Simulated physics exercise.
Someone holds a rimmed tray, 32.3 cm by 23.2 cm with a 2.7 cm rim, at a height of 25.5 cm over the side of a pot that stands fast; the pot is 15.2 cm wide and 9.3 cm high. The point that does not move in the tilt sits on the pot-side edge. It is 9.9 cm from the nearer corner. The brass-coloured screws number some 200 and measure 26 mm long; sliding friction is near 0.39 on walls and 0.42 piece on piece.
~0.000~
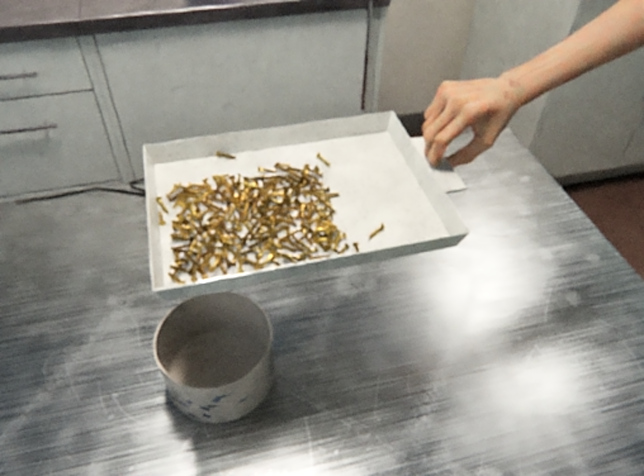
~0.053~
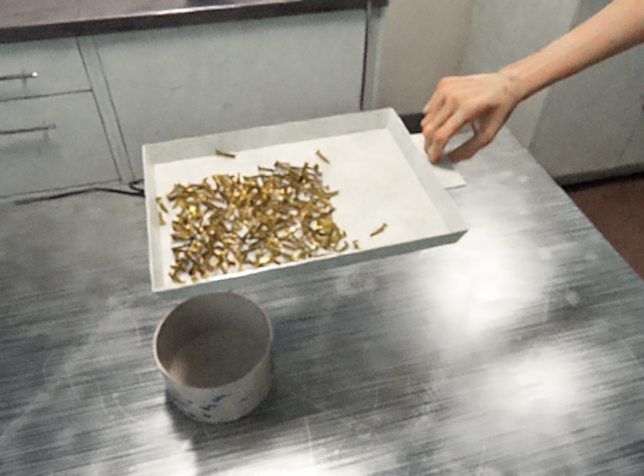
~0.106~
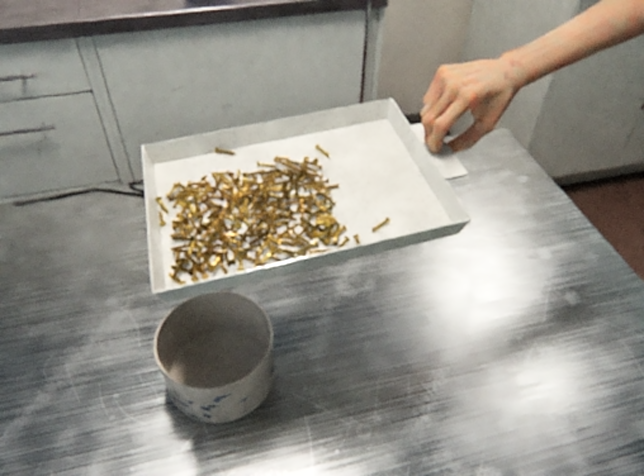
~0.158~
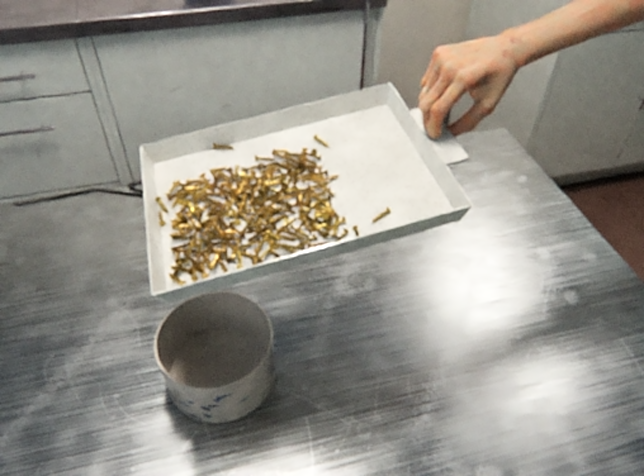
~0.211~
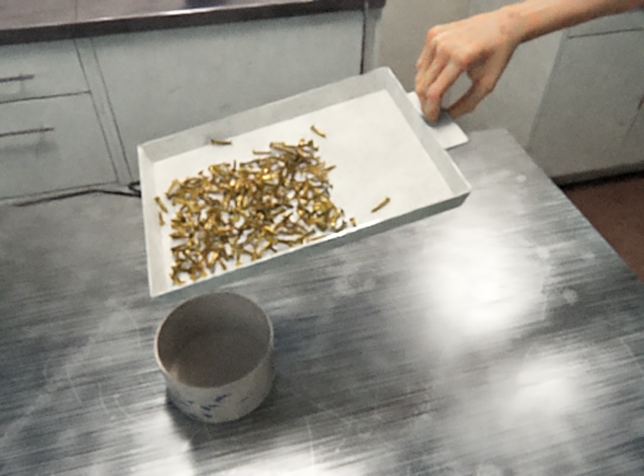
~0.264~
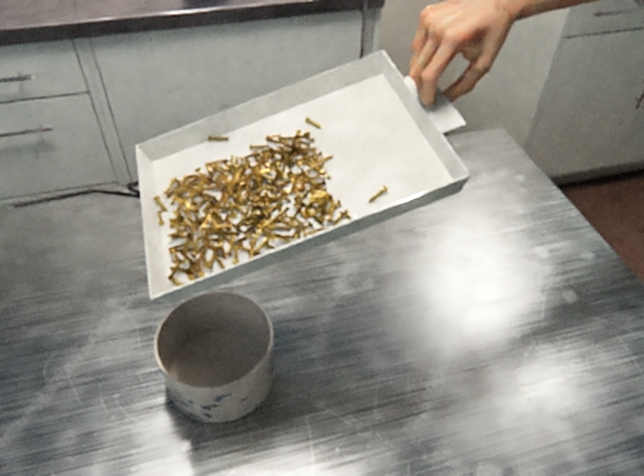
A white rimmed tray with a heap of small brass-coloured screws toward its left side is held above a brushed metal table, seen from above at an angle in a room with pale cabinets. A hand at upper right grips the tray's far end, and a grey pot stands below its left front corner. The hand rises, tilting the tray gently down toward the left front, while the screws keep their places on it and the view stays still.
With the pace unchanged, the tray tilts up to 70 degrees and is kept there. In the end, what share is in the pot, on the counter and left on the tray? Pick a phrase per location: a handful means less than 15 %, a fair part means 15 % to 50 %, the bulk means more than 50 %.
Pot: A handful, counter: A fair part, tray: The bulk.
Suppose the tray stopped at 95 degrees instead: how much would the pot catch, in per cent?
Share in the pot: Around 10 %.
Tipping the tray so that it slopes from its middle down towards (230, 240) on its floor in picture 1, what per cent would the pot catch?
My guess is roughly 5 percent.
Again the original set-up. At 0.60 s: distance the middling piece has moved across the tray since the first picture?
Roughly 4 cm.
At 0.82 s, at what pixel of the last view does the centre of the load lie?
My estimate is roughly (161, 238).
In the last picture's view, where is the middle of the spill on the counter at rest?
The spill is centred close to (126, 410).
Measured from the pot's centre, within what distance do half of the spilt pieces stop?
About 16 centimetres.
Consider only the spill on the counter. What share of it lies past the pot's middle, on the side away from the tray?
100 %.
After 0.60 s, tilt 42 degrees; the tray holds 100 %, the pot 0 %.
Then, at 0.82 s, tilt 60 degrees; the tray holds 100 %, the pot 0 %.
After 1.16 s, tilt 70 degrees; the tray holds 80 %, the pot 0 %.
At rest (2.3 s), pot 5 %, counter 25 %, tray 70 %.
